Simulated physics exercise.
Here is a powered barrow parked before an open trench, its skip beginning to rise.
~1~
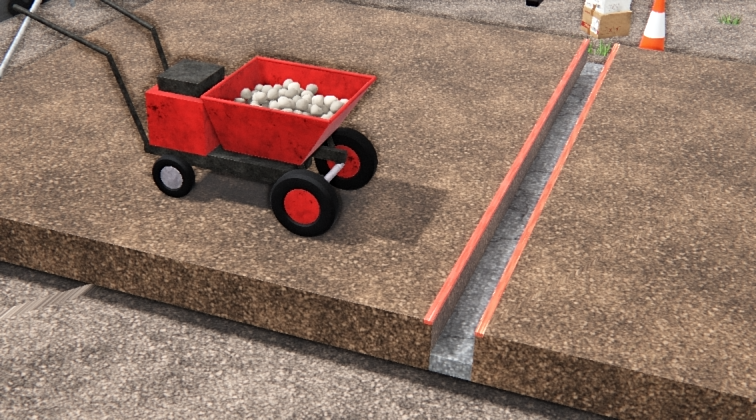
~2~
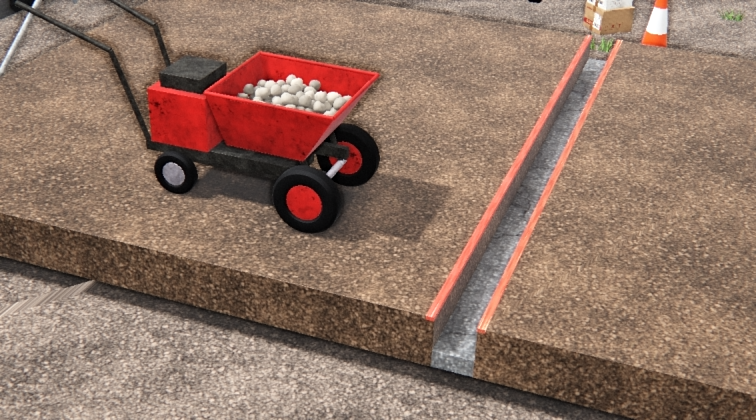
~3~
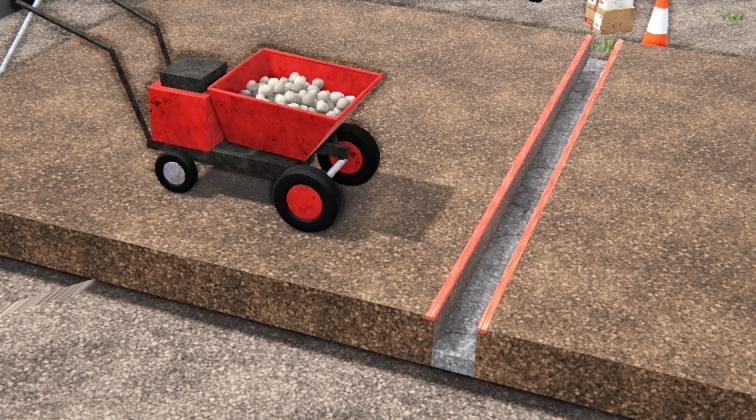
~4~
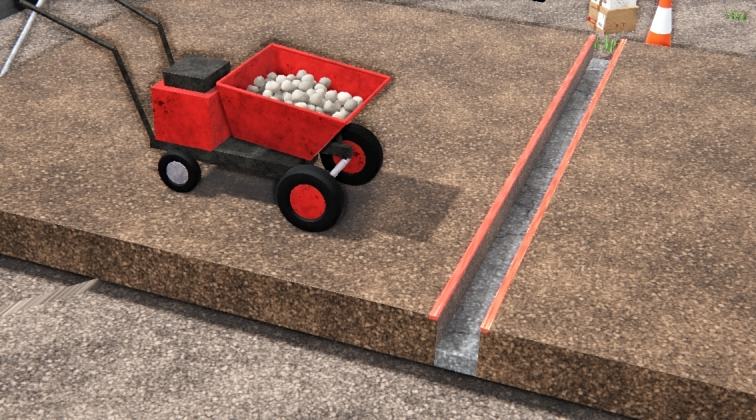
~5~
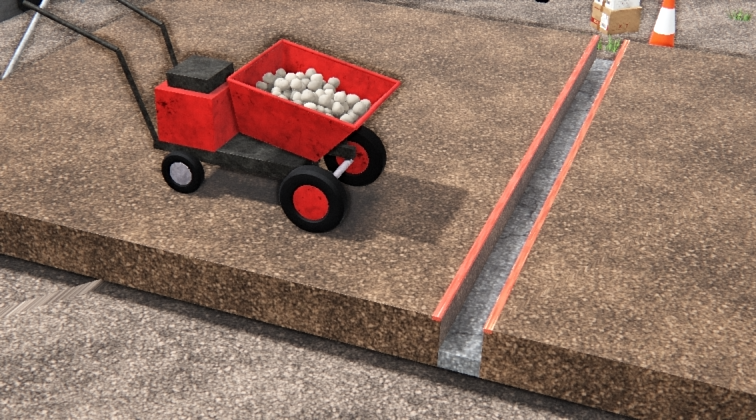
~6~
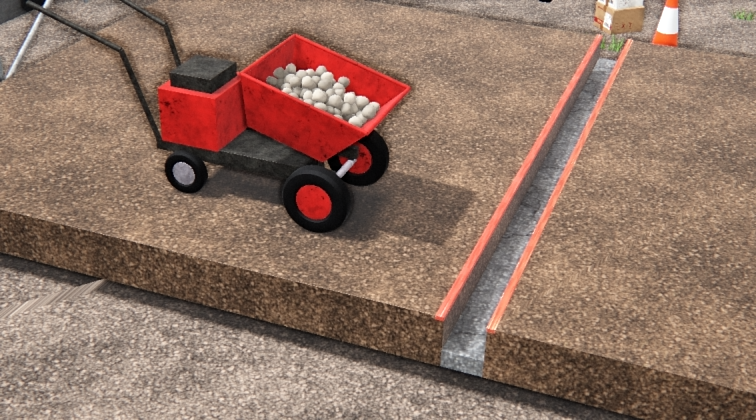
The red skip of a small powered barrow, loaded with pale rounded stones, sits level at first, then gradually tilts up at its rear toward the right, while the wheels stay beside a narrow trench edged with orange-red strips.
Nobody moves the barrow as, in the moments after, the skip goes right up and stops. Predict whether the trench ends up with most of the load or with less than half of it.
Largely missed.
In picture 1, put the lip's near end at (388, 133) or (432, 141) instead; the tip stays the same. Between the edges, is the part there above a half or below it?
The bulk / a minority.
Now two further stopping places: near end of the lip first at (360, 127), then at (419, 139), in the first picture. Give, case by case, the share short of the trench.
The first stop gives 30 per cent; the second gives 0 per cent.
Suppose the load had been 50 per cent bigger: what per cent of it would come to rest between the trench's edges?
I'd put it at about 30 per cent.
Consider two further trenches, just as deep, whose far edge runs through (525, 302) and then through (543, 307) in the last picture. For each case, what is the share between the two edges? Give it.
In order, some 20 and some 20 percent.
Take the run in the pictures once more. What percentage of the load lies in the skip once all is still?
About 20 in a hundred.
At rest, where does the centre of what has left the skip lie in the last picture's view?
Roughly at (459, 227), give or take.
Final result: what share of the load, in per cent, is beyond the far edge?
Near 0 %.
Just after the last frame, skip tipped steeply; every one in the skip.
A moment on, skip tipped right over; almost all in the skip; about a tenth short of the trench; just a few falling.
Further on, skip tipped right over; roughly a quarter in the skip; roughly half short of the trench; roughly a quarter in or heaped over the trench; just a few beyond it.
When it is over, skip tipped right over; roughly a quarter in the skip; roughly two thirds short of the trench; roughly a quarter in or heaped over the trench; just a few beyond it.
